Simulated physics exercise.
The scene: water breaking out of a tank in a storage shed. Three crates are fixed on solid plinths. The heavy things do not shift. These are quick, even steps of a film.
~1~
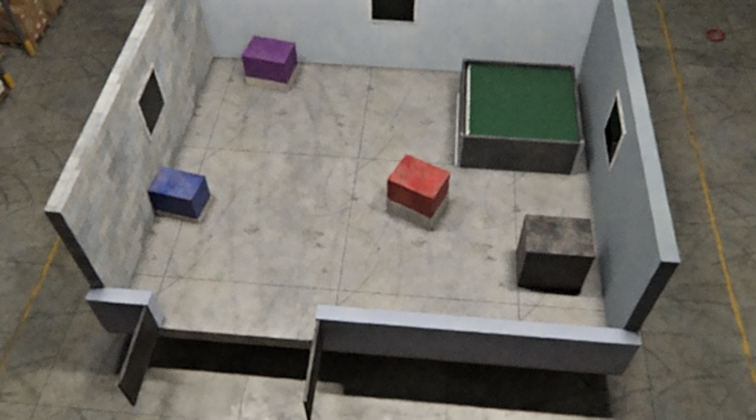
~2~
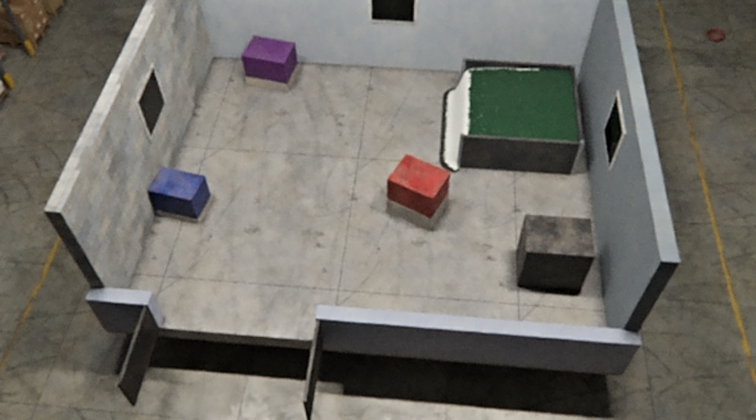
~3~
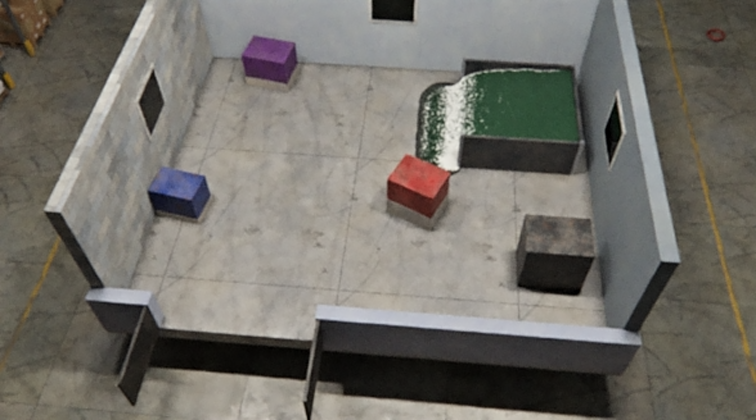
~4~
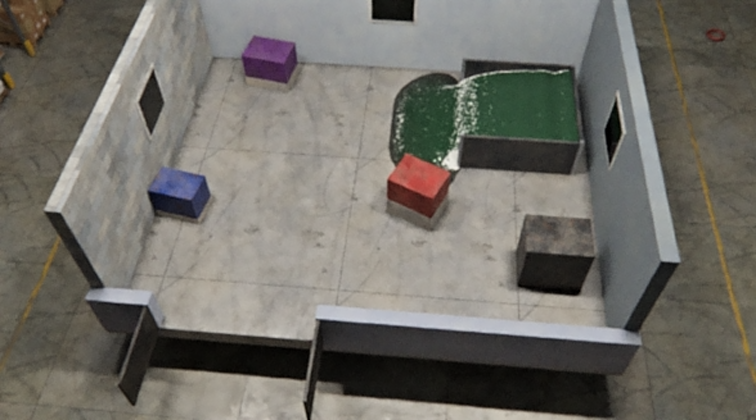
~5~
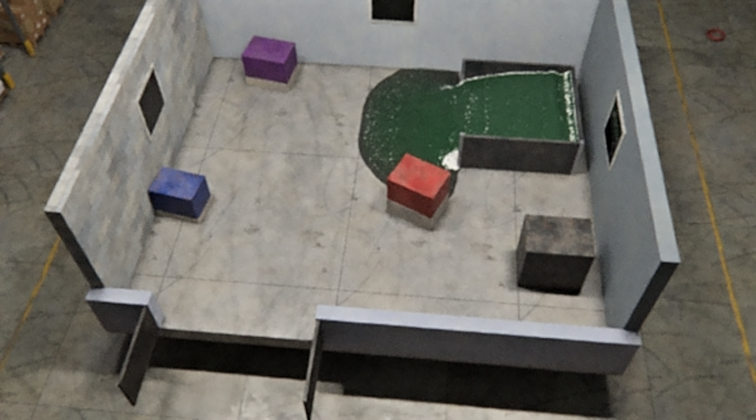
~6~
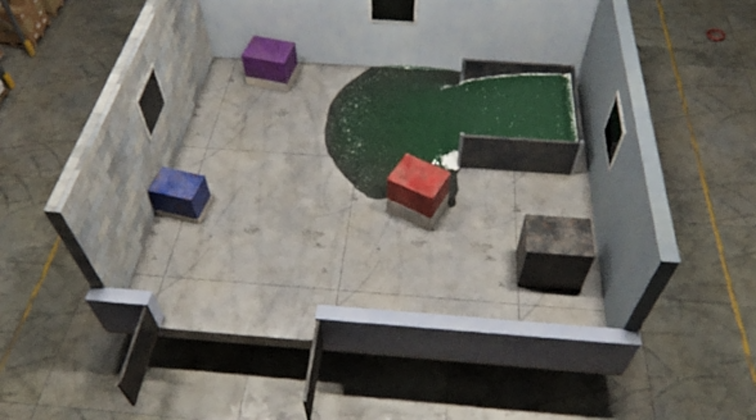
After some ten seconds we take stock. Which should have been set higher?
The blue crate gets wet; the red crate stays dry; the purple crate gets wet.
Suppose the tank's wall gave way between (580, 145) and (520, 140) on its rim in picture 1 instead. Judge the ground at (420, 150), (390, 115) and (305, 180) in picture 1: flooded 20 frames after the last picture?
In turn: Awash, dry, no water.
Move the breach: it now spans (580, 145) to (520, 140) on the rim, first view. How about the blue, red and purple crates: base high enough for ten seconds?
One by one: Blue crate ends up wet; red crate keeps dry; purple crate escapes it.
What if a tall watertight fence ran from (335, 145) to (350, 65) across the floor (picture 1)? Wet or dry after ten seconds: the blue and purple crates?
One by one: The blue one takes water; the purple one stays dry.
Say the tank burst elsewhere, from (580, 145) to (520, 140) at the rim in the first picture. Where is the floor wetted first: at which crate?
That is the red-painted one.
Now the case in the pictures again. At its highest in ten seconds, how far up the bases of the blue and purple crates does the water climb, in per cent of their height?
Roughly 250 per cent, then 210 per cent.
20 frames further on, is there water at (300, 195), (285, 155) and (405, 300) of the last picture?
One after the other: Awash, covered, free of water.
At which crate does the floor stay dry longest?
The blue one.
A moment on, water covers 40 % of the floor; the blue crate not reached, the red crate water round its plinth, the purple crate water round its plinth.
Next, water covers 50 % of the floor; the blue crate water round its plinth, the red crate water round its plinth, the purple crate water round its plinth.
Then, water covers 60 % of the floor; the blue crate water round its plinth, the red crate water round its plinth, the purple crate water round its plinth.
Later, water covers 70 % of the floor; the blue crate water round its plinth, the red crate water round its plinth, the purple crate water round its plinth.
In the end, water covers 100 % of the floor; the blue crate was topped, the red crate stayed above the water, the purple crate was topped.
